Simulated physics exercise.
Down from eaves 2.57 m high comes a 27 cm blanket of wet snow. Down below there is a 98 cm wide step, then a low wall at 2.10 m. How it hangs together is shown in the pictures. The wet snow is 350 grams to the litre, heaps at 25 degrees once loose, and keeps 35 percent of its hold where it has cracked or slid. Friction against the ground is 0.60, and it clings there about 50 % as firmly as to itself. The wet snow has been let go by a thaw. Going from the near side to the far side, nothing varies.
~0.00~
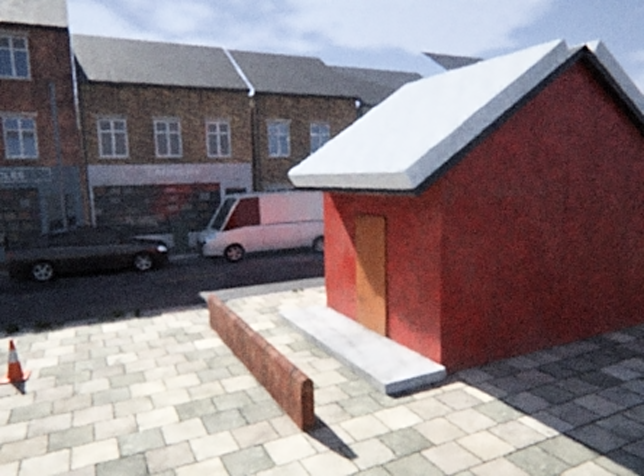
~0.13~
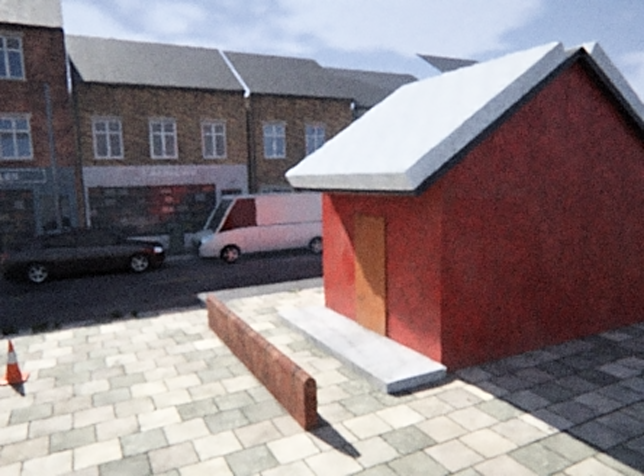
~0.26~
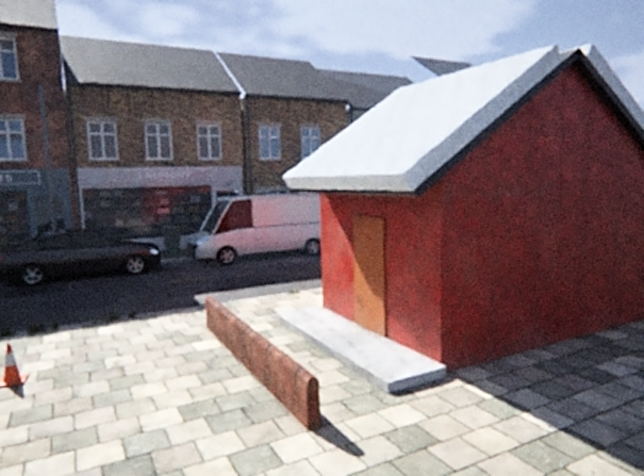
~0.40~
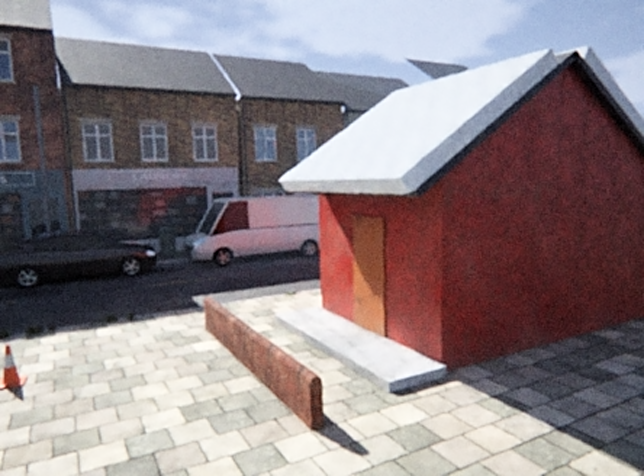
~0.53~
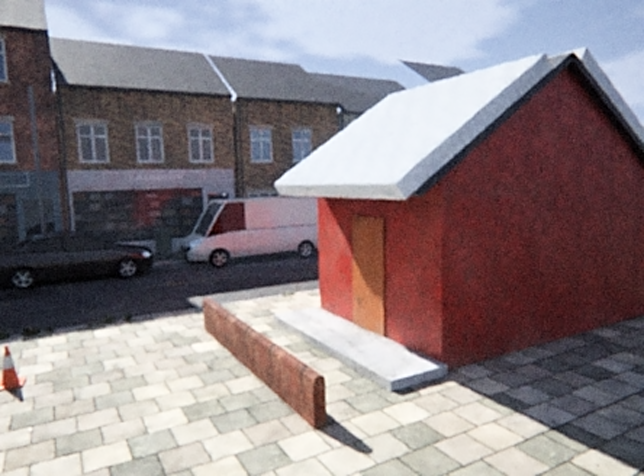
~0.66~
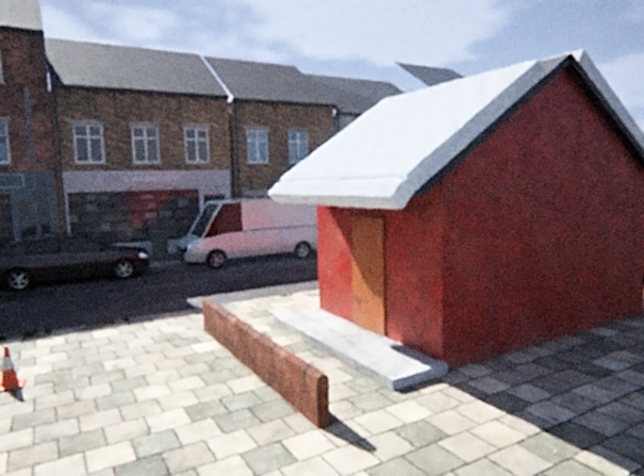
On a paved square beside a street with parked vehicles, the thick white layer on a small red building's roof slides slowly down toward the left, edging farther past the eaves, while the view shifts slightly and the street background drifts left.
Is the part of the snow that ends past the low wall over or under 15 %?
It should come out higher than 15 per cent.
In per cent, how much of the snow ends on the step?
Something like 0 percent.
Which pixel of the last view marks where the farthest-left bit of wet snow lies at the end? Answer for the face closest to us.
About (172, 456).
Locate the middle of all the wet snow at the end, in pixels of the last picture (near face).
Centre: Approx. (320, 391) px, near face.
By 1.09 s, 82 % is still on the roof and 0 % is past the low wall.
By 1.59 s, 44 % is still on the roof and 0 % is past the low wall.
By 2.10 s, none is still on the roof and 6 % is past the low wall.
By 2.60 s, none is still on the roof and 28 % is past the low wall.
By 3.50 s, at the end, none is still on the roof and 28 % is past the low wall.
